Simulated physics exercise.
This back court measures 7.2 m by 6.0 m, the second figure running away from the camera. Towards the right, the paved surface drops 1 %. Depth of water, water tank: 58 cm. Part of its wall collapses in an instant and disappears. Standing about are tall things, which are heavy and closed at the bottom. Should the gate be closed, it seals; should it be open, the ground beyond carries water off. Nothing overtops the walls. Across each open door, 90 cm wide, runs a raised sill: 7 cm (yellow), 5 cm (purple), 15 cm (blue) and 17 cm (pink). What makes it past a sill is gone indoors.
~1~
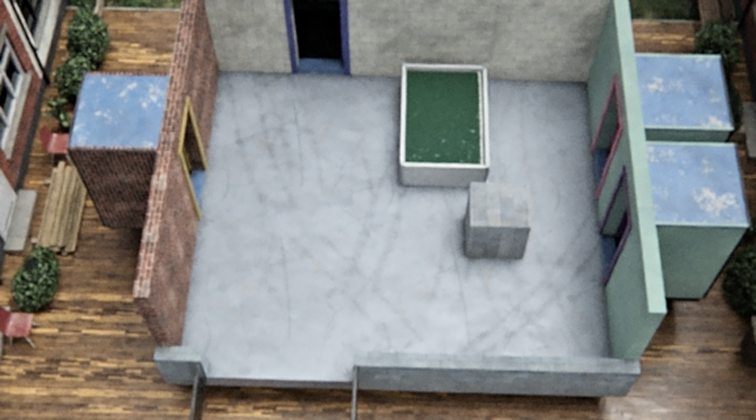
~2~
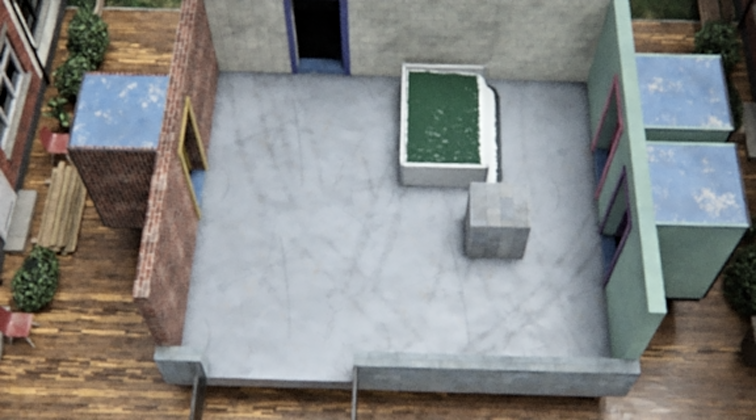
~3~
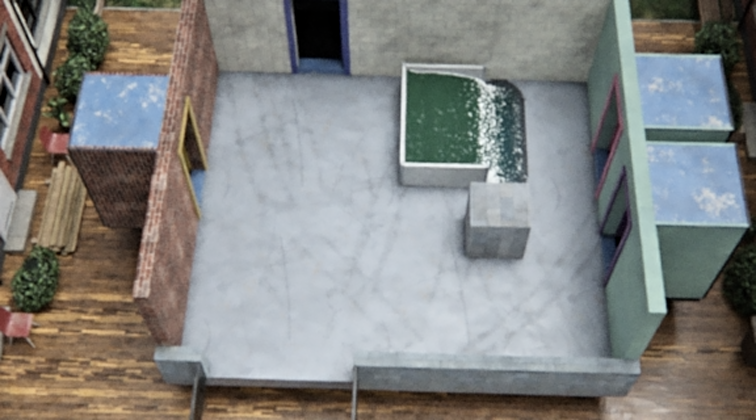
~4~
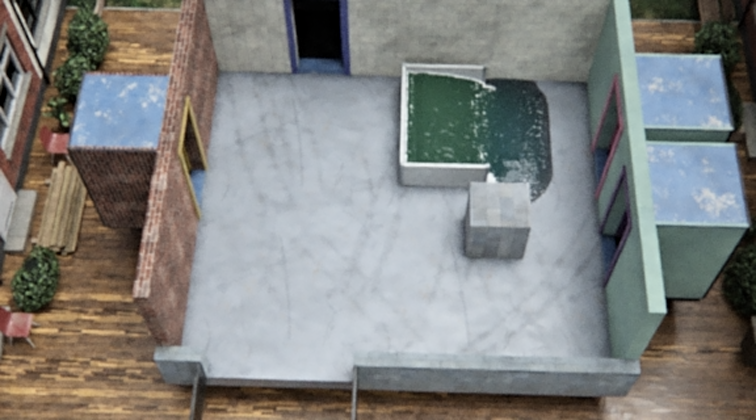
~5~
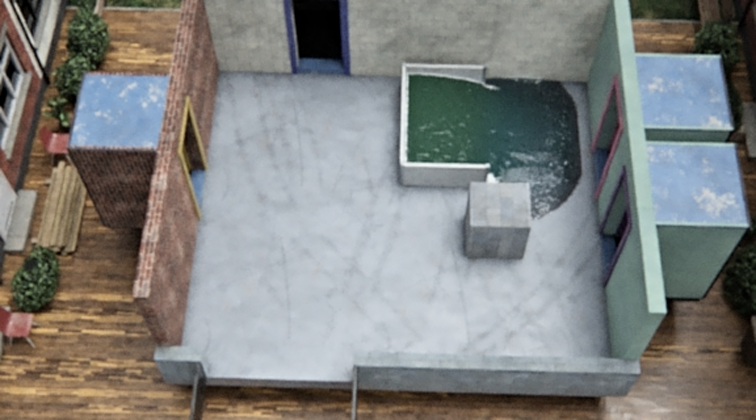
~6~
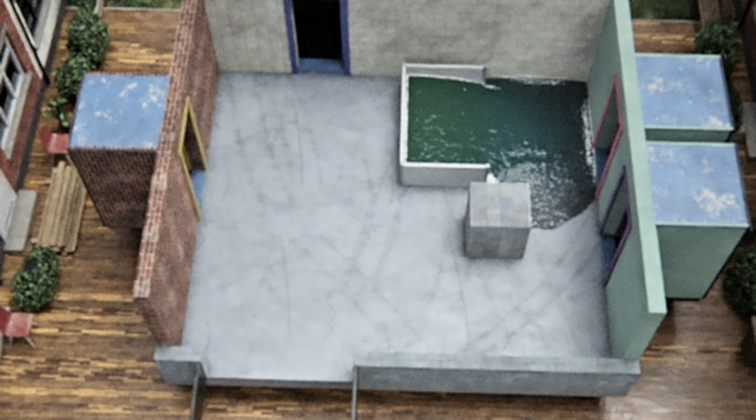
The clip opens on a walled court with a pale paved floor, where a white-rimmed tank of still green water stands beside a grey block. The tank's right side vanishes and water pours out in a foaming rush, then spreads rightward to the green wall and forward past the block.
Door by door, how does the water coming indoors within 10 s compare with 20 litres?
As I see it, yellow door: Within the limit, purple door: Past the limit, blue door: Within the limit, pink door: Past the limit.
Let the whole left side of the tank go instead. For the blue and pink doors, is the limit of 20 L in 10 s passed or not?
For blue, too little; for pink, too little.
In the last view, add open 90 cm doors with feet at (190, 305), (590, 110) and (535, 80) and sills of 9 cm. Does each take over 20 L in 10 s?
Well, the first is on the low side, the second is on the high side, and the third is on the high side.
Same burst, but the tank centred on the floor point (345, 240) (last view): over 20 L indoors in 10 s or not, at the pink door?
With that change, the limit at the pink door is not exceeded.
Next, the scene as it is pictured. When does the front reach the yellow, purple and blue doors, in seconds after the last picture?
Yellow: 9.0 s; purple: 0.6 s; blue: 3.0 s.
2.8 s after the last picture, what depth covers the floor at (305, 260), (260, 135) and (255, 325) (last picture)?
Roughly 0, 0 and 0 cm, in turn.
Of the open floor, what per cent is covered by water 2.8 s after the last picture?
Roughly 30 percent.
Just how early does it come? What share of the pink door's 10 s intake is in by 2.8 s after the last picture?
I'd put it at about 100 per cent by that point.
Then, 0.7 s after the last picture water covers 15 % of the floor and is deepest (47 cm) near (581, 85); yellow door not reached, purple door 6 cm at the sill, 0 L in, blue door not reached, pink door 34 cm at the sill, 37 L in.
Then, 1.5 s after the last picture water covers 20 % of the floor and is deepest (32 cm) near (583, 100); yellow door not reached, purple door 11 cm at the sill, 8 L in, blue door not reached, pink door 29 cm at the sill, 95 L in.
Then, 2.8 s after the last picture water covers 30 % of the floor and is deepest (20 cm) near (596, 375); yellow door not reached, purple door 9 cm at the sill, 25 L in, blue door not reached, pink door 16 cm at the sill, 123 L in.
Then, 5.3 s after the last picture water covers 50 % of the floor and is deepest (15 cm) near (602, 325); yellow door not reached, purple door 8 cm at the sill, 41 L in, blue door 1 cm at the sill, 0 L in, pink door 8 cm at the sill, 124 L in.
Then, 9.3 s after the last picture water covers 85 % of the floor and is deepest (9 cm) near (596, 375); yellow door 4 cm at the sill, 0 L in, purple door 7 cm at the sill, 60 L in, blue door 1 cm at the sill, 0 L in, pink door 9 cm at the sill, 124 L in.
